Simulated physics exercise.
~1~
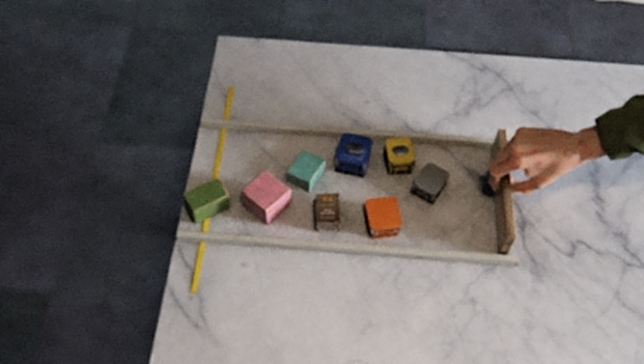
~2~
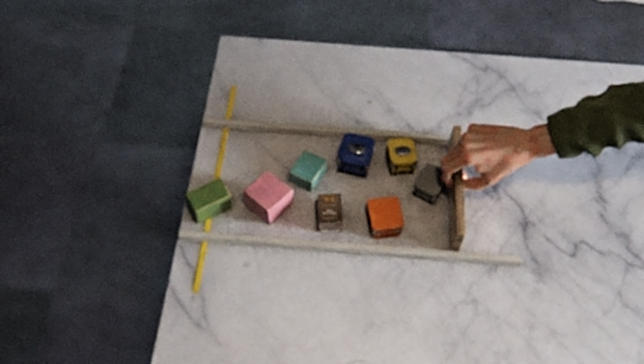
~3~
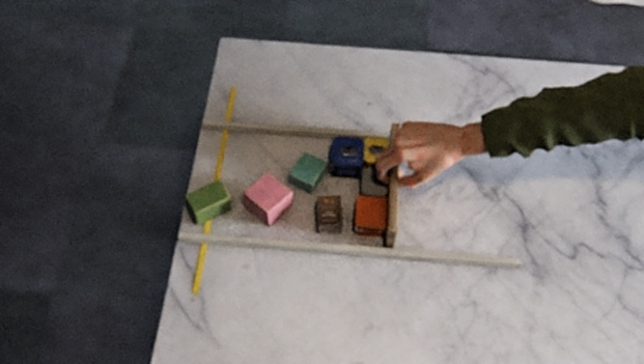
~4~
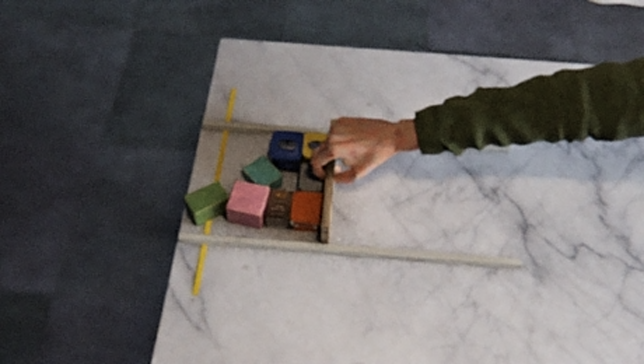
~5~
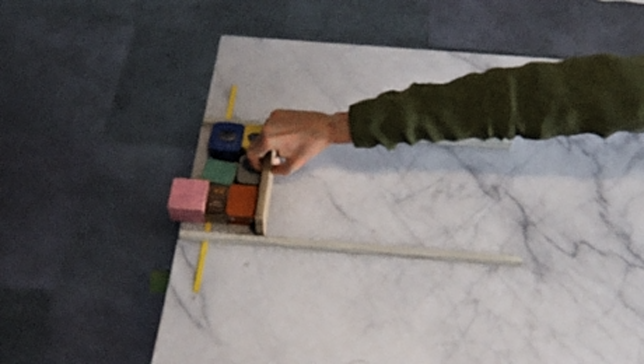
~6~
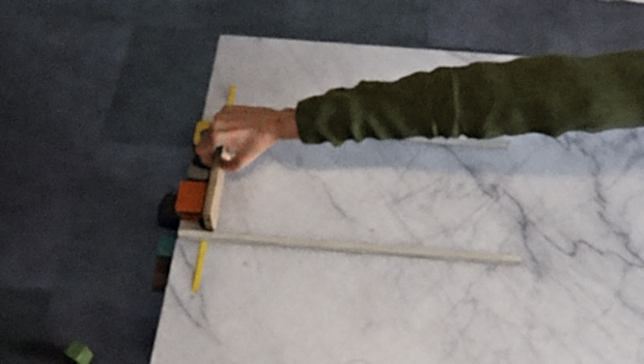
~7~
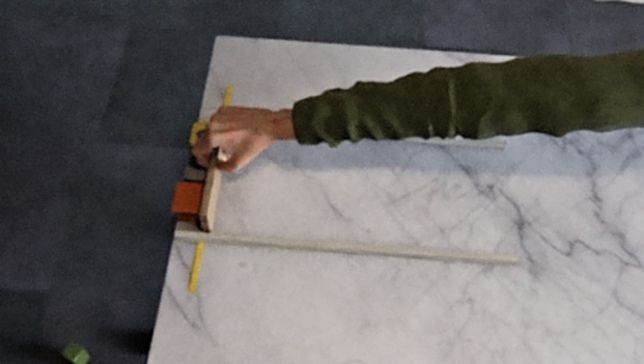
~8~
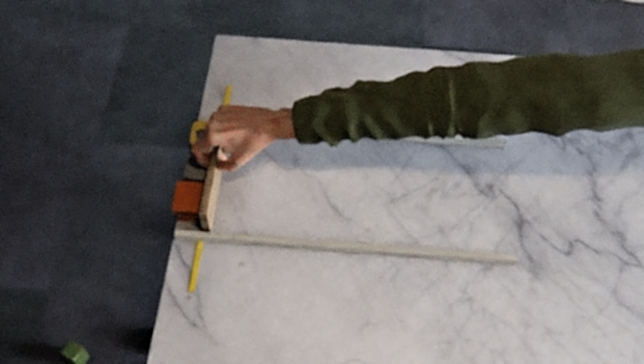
In the video, a hand slides an upright board left along a channel on a marble table, gathering colourful blocks and pushing them toward the edge. The green block drops first, more follow, and the hand stops with orange, grey and yellow pieces still at the edge.
